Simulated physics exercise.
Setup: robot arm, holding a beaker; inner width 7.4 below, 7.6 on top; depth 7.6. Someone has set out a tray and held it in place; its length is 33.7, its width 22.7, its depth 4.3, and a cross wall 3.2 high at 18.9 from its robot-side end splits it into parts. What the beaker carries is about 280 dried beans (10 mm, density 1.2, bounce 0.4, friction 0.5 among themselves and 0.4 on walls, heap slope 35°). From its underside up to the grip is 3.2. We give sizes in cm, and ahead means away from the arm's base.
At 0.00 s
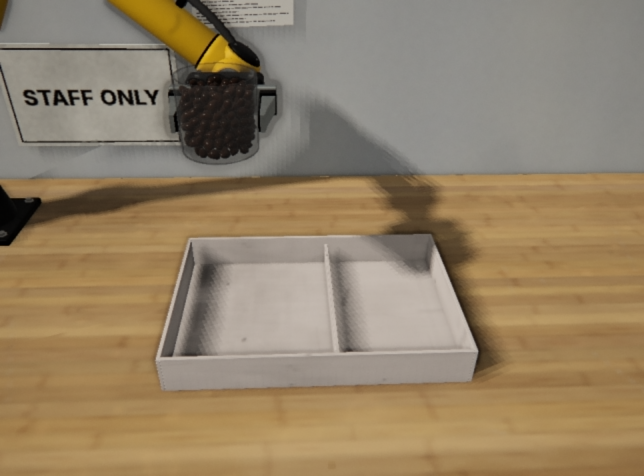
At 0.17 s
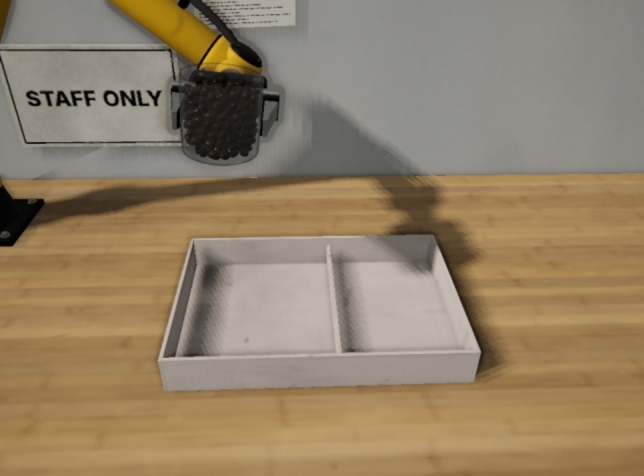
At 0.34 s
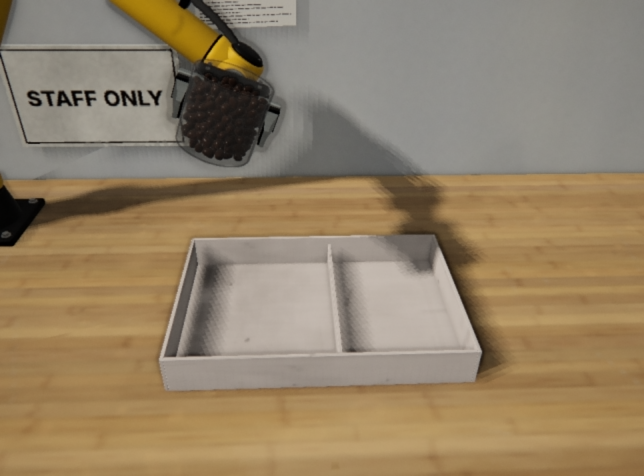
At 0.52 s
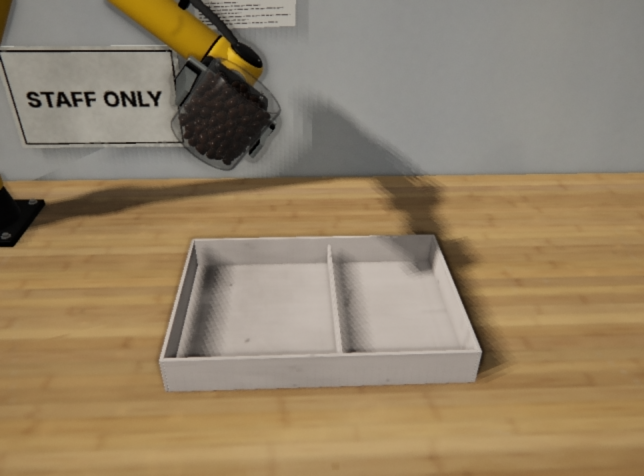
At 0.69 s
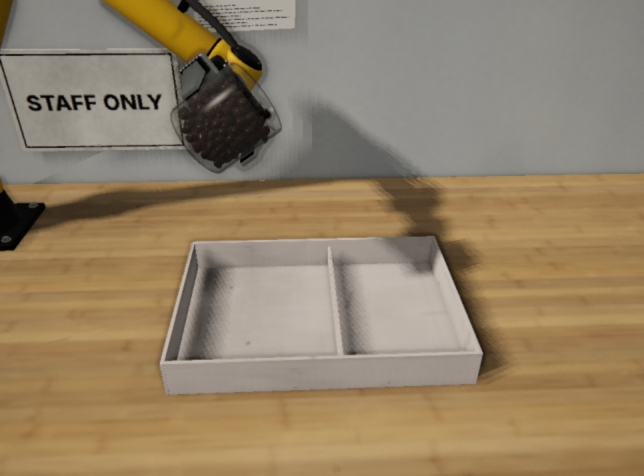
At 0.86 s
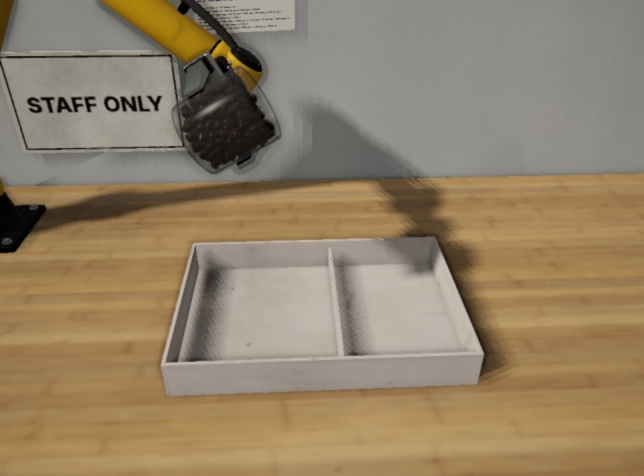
On a wooden tabletop before a grey wall with a "STAFF ONLY" sign, a yellow robot arm holds a clear beaker of dark beans upright, left of and above an empty pale tray with two compartments. The arm then steadily tilts the beaker toward the right until it leans steeply, the beans still inside.
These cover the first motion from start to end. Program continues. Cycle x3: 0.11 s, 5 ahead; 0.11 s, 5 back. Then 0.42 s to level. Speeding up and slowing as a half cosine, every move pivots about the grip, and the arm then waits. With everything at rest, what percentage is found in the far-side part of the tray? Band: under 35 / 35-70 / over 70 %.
Under 35 %.
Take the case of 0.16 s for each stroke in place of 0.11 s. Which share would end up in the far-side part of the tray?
That would give around 10 per cent.
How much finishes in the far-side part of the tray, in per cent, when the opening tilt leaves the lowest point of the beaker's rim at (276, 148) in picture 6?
Around 55 per cent of it.
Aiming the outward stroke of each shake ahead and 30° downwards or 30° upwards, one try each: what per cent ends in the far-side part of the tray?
Roughly 15 per cent, then 50 per cent.
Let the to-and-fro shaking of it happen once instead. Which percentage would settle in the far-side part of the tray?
It would then be around 15 per cent.
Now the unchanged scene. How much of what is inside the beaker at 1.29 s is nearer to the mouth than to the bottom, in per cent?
Close to 60 in a hundred.
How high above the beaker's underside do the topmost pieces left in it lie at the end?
7.0 cm.
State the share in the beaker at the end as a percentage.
I'd put it close to 50 per cent.
After 1.29 s, tilted 60° forward, highest piece 30 above the table; 180 in the beaker, 44 in the far-side part, 24 in the robot-side part, 29 in flight or on a rim.
After 1.72 s, tilted 31° forward, highest piece 29 above the table; 143 in the beaker, 64 in the far-side part, 62 in the robot-side part, 4 on the table or floor, 4 in flight or on a rim.
After 2.14 s, level, highest piece 30 above the table; 143 in the beaker, 65 in the robot-side part, 64 in the far-side part, 5 on the table or floor.
After 3.19 s, level, highest piece 30 above the table; 143 in the beaker, 65 in the robot-side part, 64 in the far-side part, 5 on the table or floor.
In the end, 143 in the beaker, 65 in the robot-side part, 64 in the far-side part, 5 on the table or floor. That is 23 % in the far-side part of the tray.
